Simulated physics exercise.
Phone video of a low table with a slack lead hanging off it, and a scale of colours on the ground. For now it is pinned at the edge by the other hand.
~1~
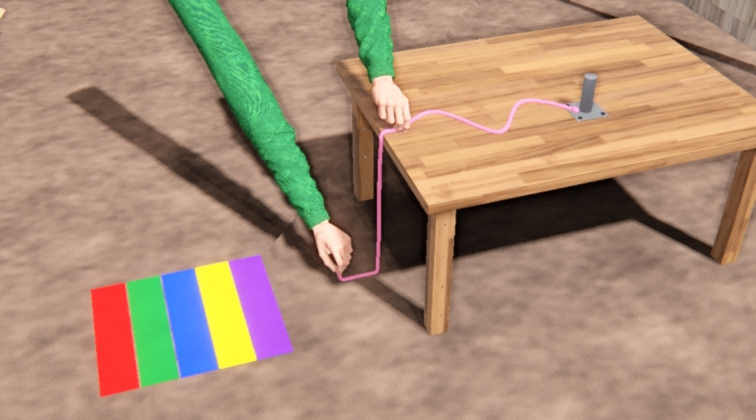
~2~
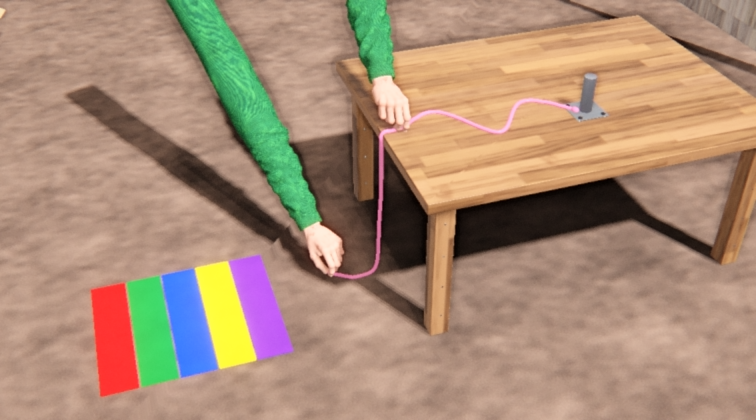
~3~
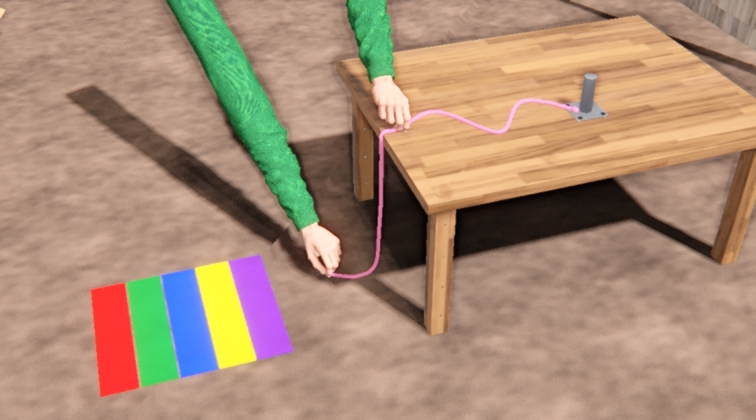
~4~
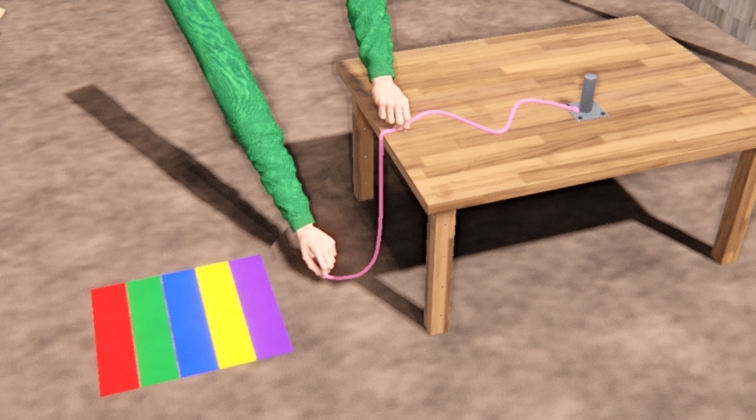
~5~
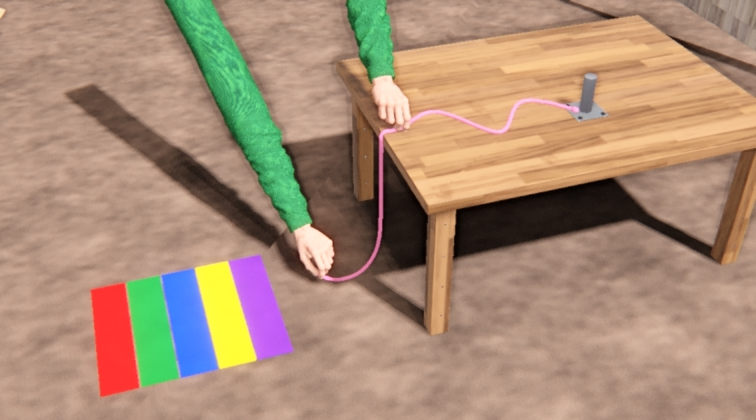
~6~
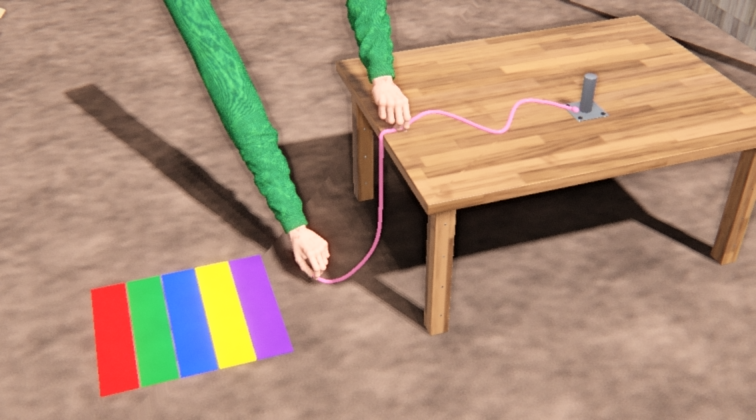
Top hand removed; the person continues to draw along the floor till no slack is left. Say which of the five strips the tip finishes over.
Green.
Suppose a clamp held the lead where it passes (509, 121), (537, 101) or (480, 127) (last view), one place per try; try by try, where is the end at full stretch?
It would sit near (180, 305) the first time, (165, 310) the second and (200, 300) the third.
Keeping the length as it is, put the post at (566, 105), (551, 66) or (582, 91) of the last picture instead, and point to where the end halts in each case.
Try by try: (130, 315), (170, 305) and (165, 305).
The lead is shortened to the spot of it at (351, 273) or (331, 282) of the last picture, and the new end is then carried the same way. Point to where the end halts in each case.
Around (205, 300) for the first cut and around (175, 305) for the second.
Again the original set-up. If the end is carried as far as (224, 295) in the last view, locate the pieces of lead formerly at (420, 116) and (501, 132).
Point one: (382, 159); point two: (461, 130).
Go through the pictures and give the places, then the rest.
The first frame shows end (337, 270); purple (270, 336); yellow (233, 344); blue (196, 353); green (157, 362); red (118, 371).
The second frame shows end (329, 272); lead through (542, 102) (506, 128) (446, 114) (385, 133) (381, 198) (378, 257).
The third frame shows end (326, 273).
The fourth frame shows end (321, 274); lead through (542, 102) (506, 128) (446, 114) (385, 133) (381, 198) (375, 257).
The fifth frame shows end (319, 275).
The sixth frame shows end (314, 276); lead through (542, 102) (506, 128) (446, 114) (385, 133) (381, 198) (367, 258).
Soon after, end near (224, 295); over yellow.
After that, end near (176, 305); over blue.
At the stop, end near (146, 312); over green. The end stops over the green strip.
